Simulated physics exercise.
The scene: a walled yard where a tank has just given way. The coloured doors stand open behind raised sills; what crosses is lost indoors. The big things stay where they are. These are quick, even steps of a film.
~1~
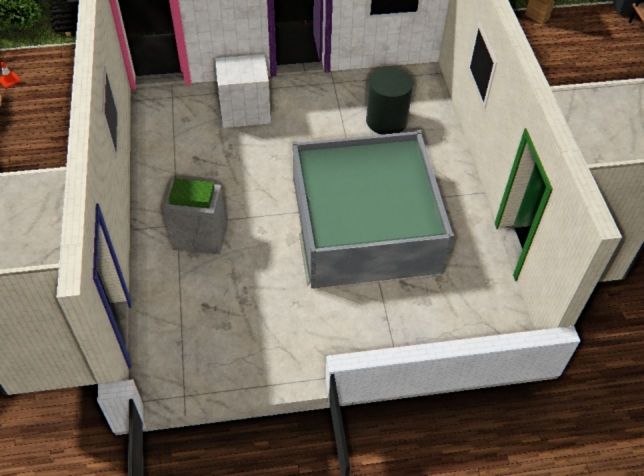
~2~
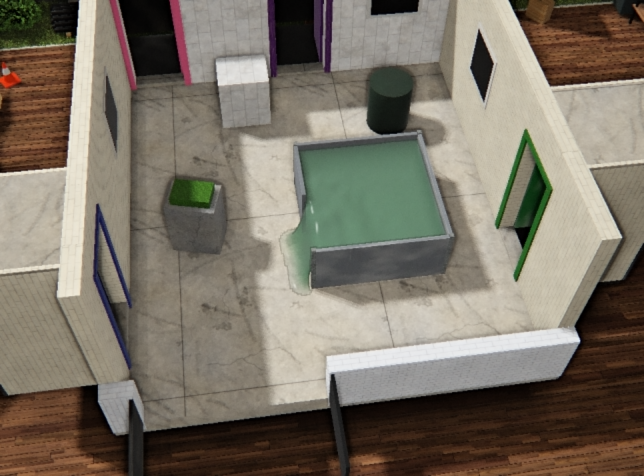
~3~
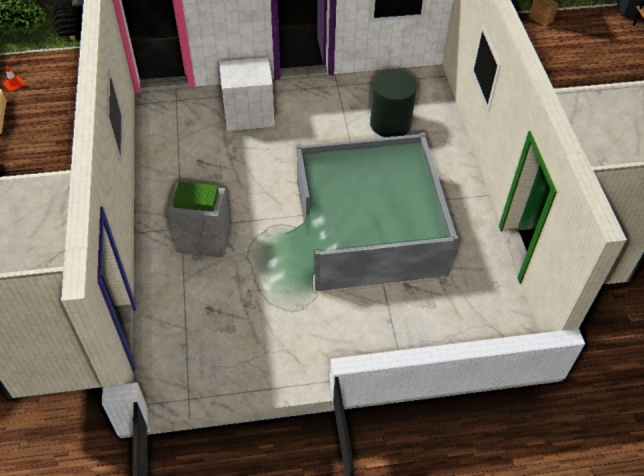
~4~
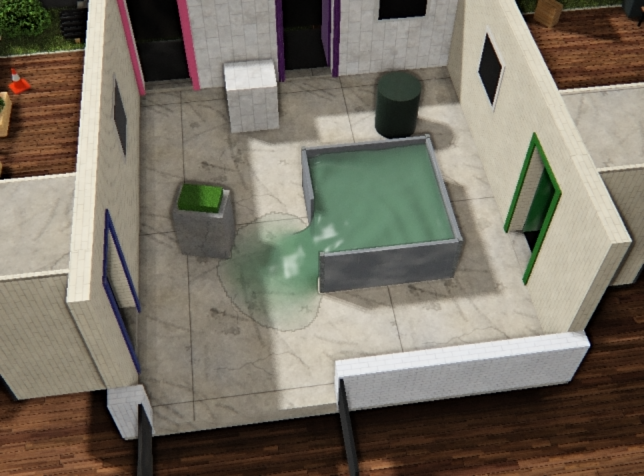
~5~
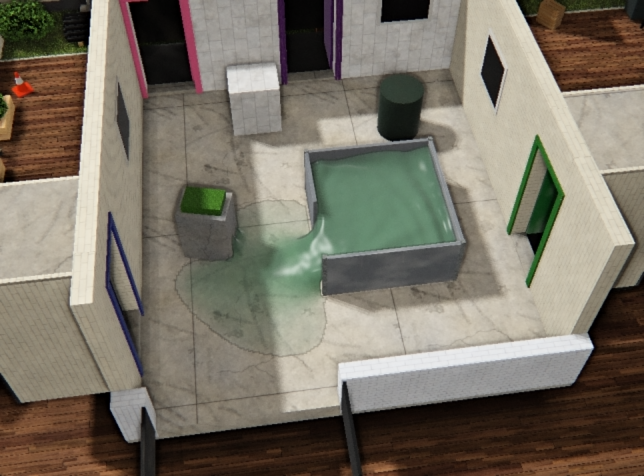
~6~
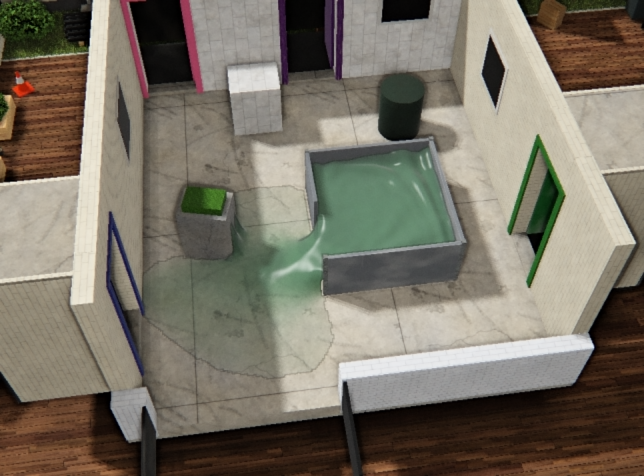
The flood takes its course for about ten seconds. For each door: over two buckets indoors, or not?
In the end: The blue door lets in a lot; the green door admits no more than that; the purple door admits no more than that; the pink door lets in a lot.
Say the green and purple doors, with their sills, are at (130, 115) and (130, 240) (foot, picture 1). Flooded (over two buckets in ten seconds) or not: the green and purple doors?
My reading: Green floods, purple lets more in.
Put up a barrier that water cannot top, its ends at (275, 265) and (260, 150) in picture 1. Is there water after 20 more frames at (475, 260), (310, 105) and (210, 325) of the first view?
One after the other: Not flooded, wet, under water.
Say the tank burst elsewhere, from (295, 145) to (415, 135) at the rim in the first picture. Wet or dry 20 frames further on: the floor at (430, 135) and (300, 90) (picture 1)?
In turn: Under water, awash.
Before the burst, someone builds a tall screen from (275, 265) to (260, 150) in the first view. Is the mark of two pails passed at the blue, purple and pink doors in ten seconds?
One by one: The blue one goes over, the purple one lets more in, the pink one keeps below it.
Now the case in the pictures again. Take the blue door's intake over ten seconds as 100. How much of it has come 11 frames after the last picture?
Close to 50 %.
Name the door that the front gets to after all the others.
It is the green-painted one.
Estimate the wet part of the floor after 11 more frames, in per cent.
Roughly 45 per cent.
A moment on, water covers 30 % of the floor; the blue door over two buckets in, the green door not reached, the purple door not reached, the pink door not reached.
Next, water covers 45 % of the floor; the blue door far over two buckets in, the green door not reached, the purple door not reached, the pink door not reached.
Then, water covers 55 % of the floor; the blue door far over two buckets in, the green door not reached, the purple door wet at the sill, nothing in, the pink door under two buckets in.
Later, water covers 65 % of the floor; the blue door far over two buckets in, the green door not reached, the purple door under two buckets in, the pink door over two buckets in.
In the end, water covers 80 % of the floor; the blue door far over two buckets in, the green door wet at the sill, nothing in, the purple door under two buckets in, the pink door over two buckets in.
